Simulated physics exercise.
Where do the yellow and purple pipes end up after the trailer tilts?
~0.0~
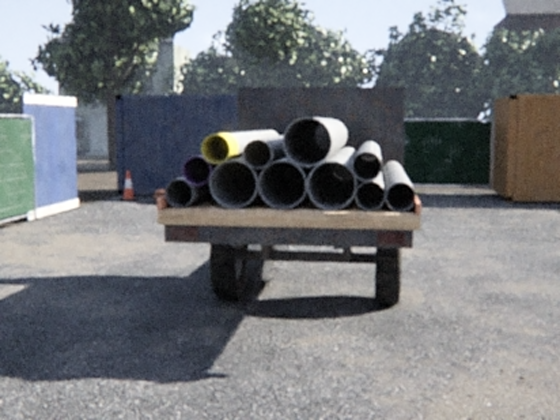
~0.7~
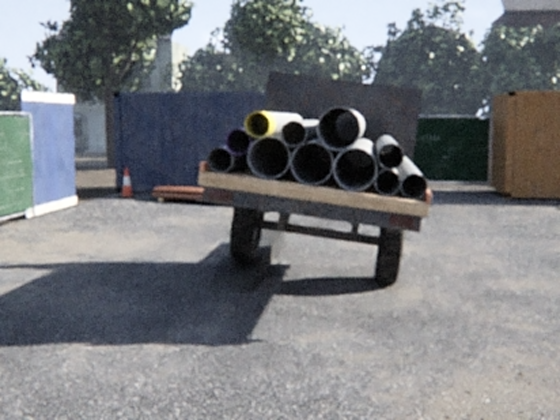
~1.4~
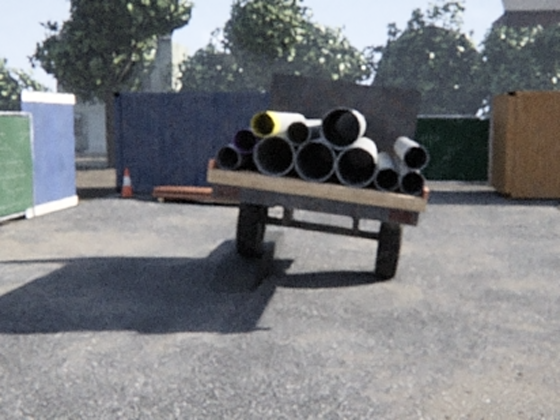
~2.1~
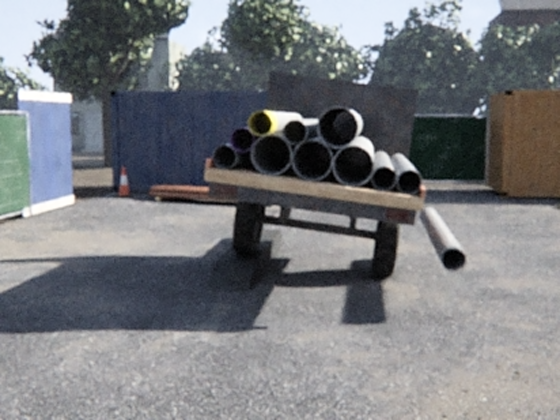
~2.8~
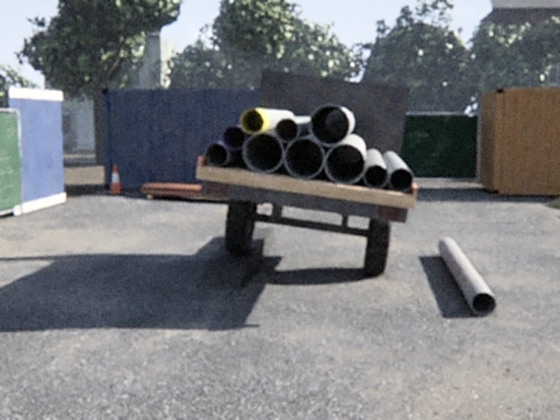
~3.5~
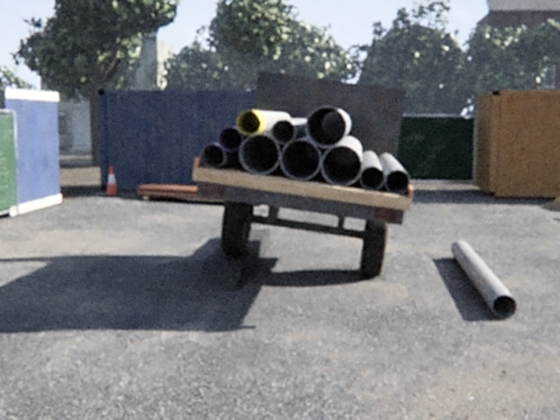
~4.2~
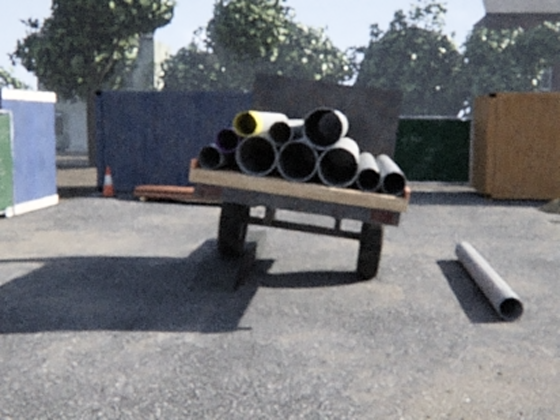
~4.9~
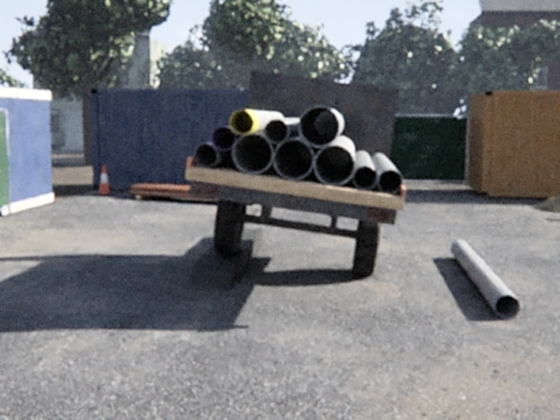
Both the yellow pipe and the purple pipe remain on the trailer's deck, on the left side of the load.
